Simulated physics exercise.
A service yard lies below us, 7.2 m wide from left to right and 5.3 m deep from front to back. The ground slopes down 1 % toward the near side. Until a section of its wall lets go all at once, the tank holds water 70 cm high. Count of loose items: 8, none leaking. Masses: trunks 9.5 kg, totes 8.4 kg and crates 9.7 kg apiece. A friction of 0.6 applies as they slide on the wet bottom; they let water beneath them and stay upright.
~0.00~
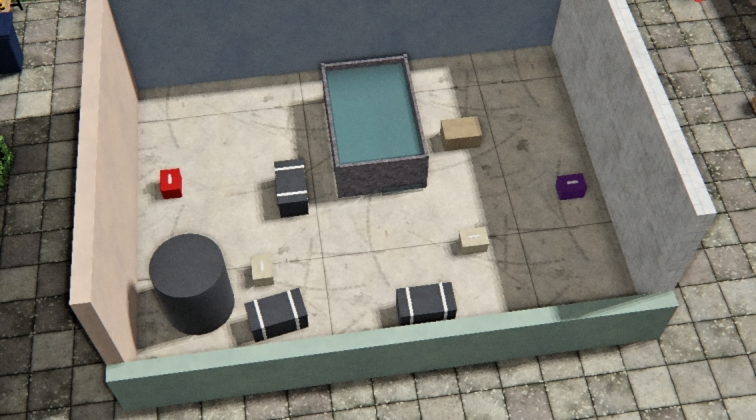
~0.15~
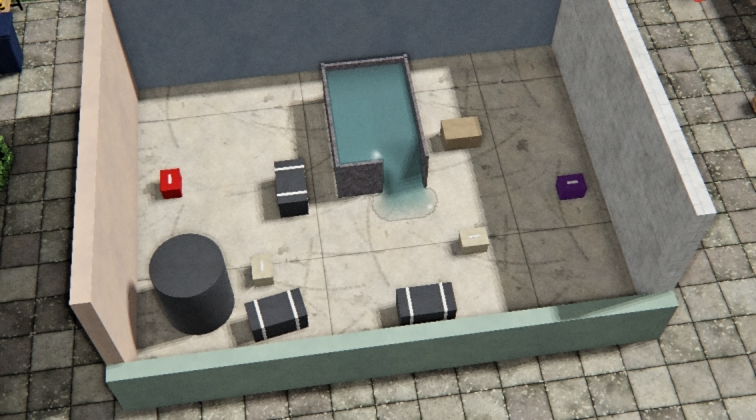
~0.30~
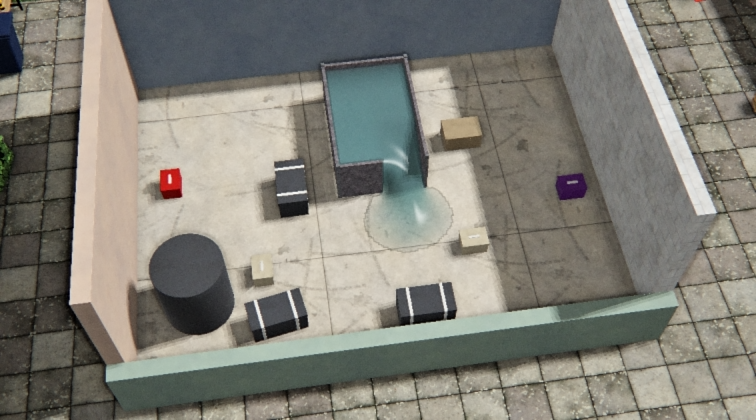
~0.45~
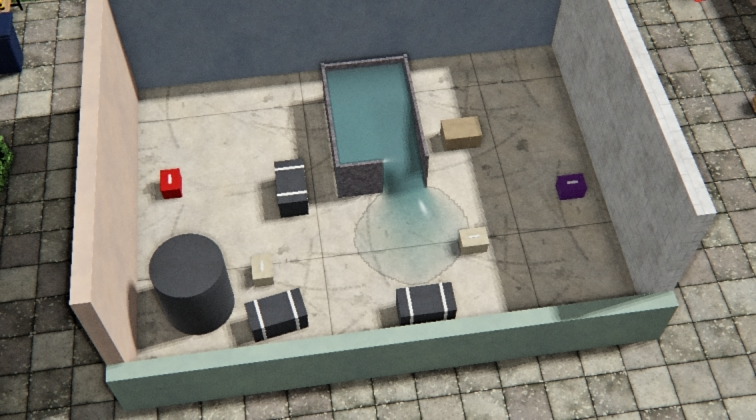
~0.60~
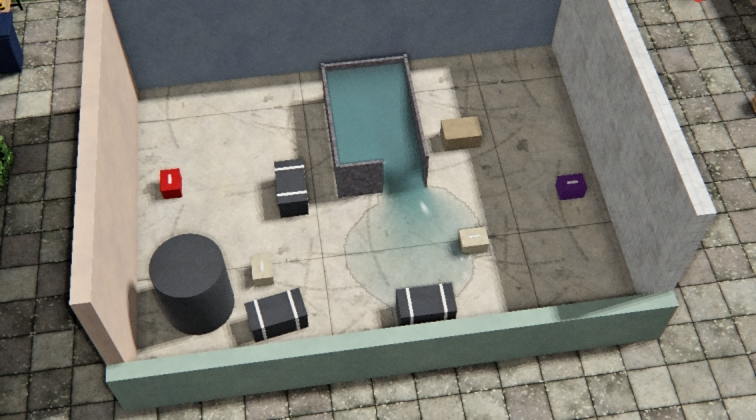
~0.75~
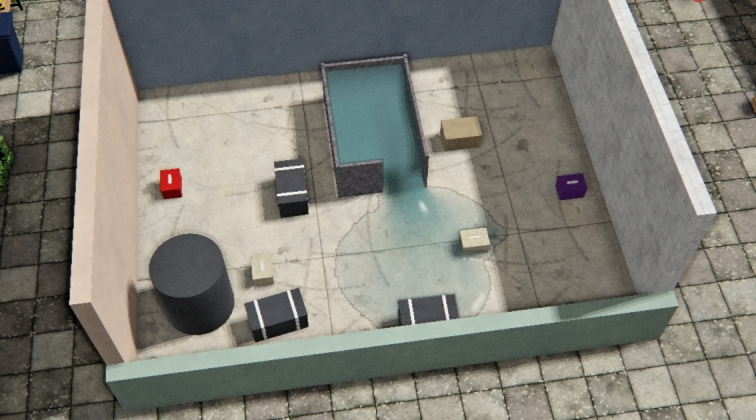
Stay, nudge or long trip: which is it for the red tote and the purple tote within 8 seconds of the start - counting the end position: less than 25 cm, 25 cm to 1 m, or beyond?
By the end, the red tote keeps its spot and the purple tote is taken a long way.
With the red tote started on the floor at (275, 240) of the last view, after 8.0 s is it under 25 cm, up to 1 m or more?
I'd say it does not really move.
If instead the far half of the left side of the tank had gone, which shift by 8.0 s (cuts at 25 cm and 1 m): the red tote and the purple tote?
The red tote is swept away, the purple tote hardly moves.
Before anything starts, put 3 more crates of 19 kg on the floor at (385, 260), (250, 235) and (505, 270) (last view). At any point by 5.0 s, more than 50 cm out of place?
Taking them in the order given: Exceeds it, falls short and exceeds it.
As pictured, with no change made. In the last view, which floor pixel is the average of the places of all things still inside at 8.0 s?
Averaged position, last view: Near pixel (357, 200).
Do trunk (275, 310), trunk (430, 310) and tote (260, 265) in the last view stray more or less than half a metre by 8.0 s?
Results in listed order: Exceeds / exceeds / falls short.
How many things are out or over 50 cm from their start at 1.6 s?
Count: 1.
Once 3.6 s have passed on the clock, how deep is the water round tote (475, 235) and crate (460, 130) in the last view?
Close to 20 and 0 centimetres.
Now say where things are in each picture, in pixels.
The first picture shows the red tote at (170, 179) rests on the ground; the purple tote at (572, 182) rests on the ground; water covers 2.6 m2; 0 of 8 have shifted.
The second picture shows the red tote at (170, 179), on the bottom; the purple tote at (572, 182) rests on the ground; water covers 3.0 m2; 0 of 8 have shifted.
The third picture shows the red tote at (170, 179), on the bottom; the purple tote at (572, 182) rests on the ground; water covers 3.8 m2; 0 of 8 have shifted.
The fourth picture shows the red tote at (170, 179), on the bottom; the purple tote at (572, 182) rests on the ground; 4.7 m2 under water; 0 of 8 have shifted.
The fifth picture shows the red tote at (170, 179), on the bottom; the purple tote at (572, 182) rests on the ground; water covers 5.7 m2; 0 of 8 have shifted.
The sixth picture shows the red tote at (170, 179), on the bottom; the purple tote at (572, 182) rests on the ground; 7.0 m2 under water; 1 of 8 have shifted.
After 1.6 s the red tote is near (170, 179), 0.0 m from its start, aground; the purple tote is near (572, 182), 0.0 m from its start, aground; 2 afloat.
After 3.6 s the red tote is near (170, 179), 0.0 m from its start, aground; the purple tote is near (561, 163), 0.4 m from its start, aground; 3 afloat.
After 5.6 s the red tote is near (170, 179), 0.0 m from its start, aground; the purple tote is near (522, 112), 1.5 m from its start, aground; 2 afloat.
After 8.0 s the red tote is near (170, 179), 0.0 m from its start, aground; the purple tote is near (521, 111), 1.6 m from its start, aground; 1 afloat.
